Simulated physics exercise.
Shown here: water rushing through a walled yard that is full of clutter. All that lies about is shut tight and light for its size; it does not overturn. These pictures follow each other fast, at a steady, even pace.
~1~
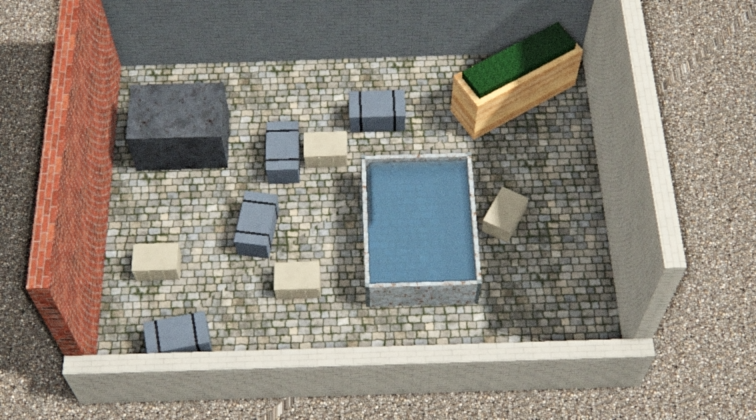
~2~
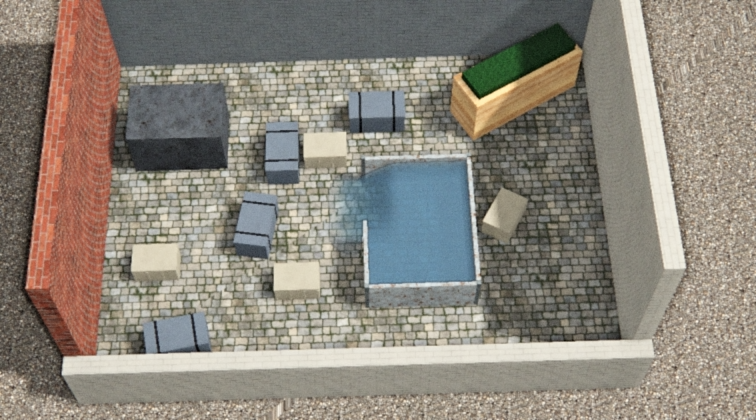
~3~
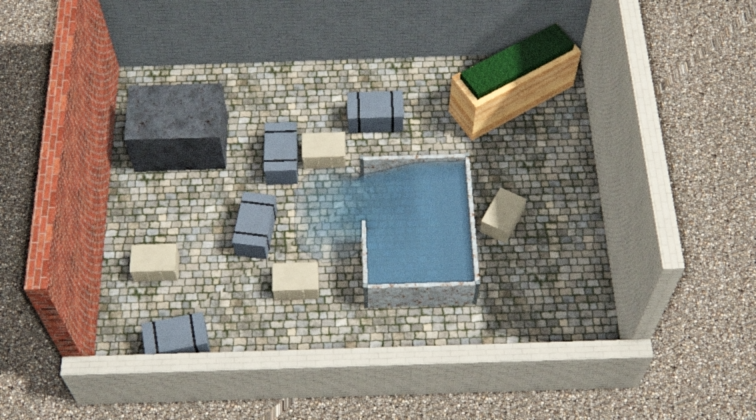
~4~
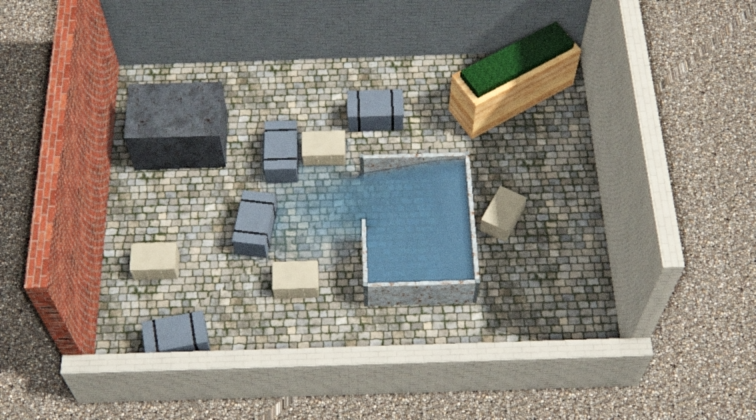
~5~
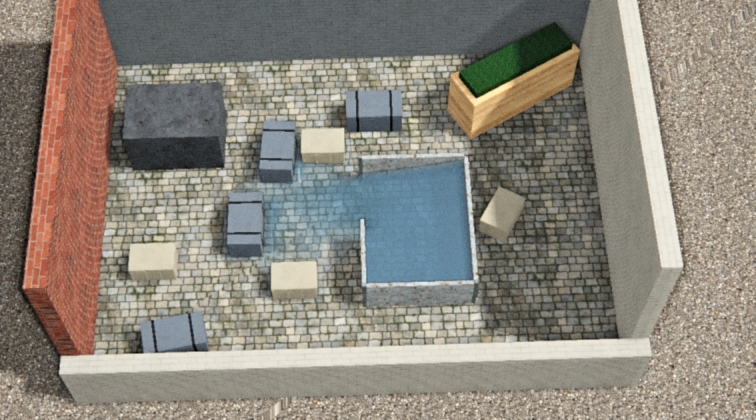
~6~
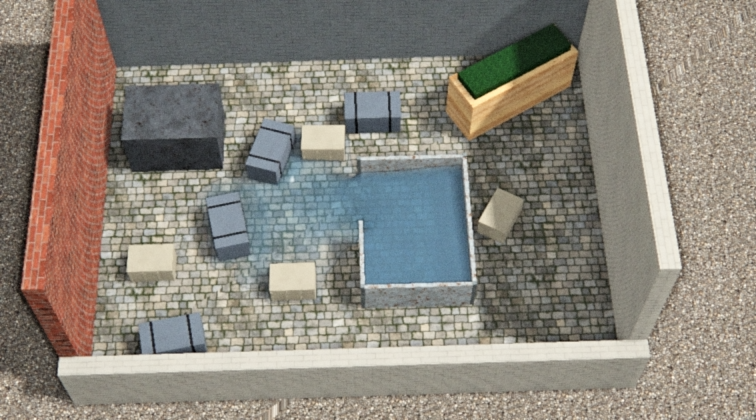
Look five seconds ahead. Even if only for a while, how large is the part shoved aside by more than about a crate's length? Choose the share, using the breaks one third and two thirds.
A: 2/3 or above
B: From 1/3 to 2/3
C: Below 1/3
The answer is B.
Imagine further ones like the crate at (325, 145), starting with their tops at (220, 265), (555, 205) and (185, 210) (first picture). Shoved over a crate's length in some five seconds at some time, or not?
Going by the order given: Travels that far, stays in place, travels that far.
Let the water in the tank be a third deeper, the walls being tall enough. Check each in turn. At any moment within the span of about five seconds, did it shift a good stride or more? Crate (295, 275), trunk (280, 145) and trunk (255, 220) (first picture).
As asked: Went the distance, went the distance, went the distance.
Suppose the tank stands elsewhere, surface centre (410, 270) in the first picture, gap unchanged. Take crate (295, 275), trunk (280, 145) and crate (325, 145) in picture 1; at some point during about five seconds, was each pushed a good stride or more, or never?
In turn: Beyond that mark, beyond that mark, under that mark.
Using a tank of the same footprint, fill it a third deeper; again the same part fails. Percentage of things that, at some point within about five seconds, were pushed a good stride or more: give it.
Near 80 % of the lot.
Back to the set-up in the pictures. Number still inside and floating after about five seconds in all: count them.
So that is 4.
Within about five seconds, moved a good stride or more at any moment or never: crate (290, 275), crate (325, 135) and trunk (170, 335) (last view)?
Tally in given order: Less than that / the full distance / the full distance.
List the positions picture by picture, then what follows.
In the first picture, a trunk at (256, 218) rests on the ground; a crate at (326, 144) rests on the ground; 0 of 8 have shifted.
In the second picture, a trunk at (256, 218) rests on the ground; a crate at (325, 145), on the bottom; 0 of 8 have shifted.
In the third picture, a trunk at (254, 219) rests on the ground; a crate at (324, 145), on the bottom; 0 of 8 have shifted.
In the fourth picture, a trunk at (254, 217), on the bottom; a crate at (324, 143), on the bottom; 0 of 8 have shifted.
In the fifth picture, a trunk at (245, 218) rests on the ground, close to its start; a crate at (323, 141) rests on the ground, close to its start; 1 of 8 have shifted.
In the sixth picture, a trunk at (227, 220), on the bottom, a stride from its start; a crate at (323, 137) rests on the ground, close to its start; 3 of 8 have shifted.
A moment on, 1 of 8 are well off their spots; 0 afloat.
Next, 4 of 8 are well off their spots; 2 afloat.
Later, 4 of 8 are well off their spots; 2 afloat.
In the end, 5 of 8 are well off their spots, and 5 have been at some point; 4 afloat.
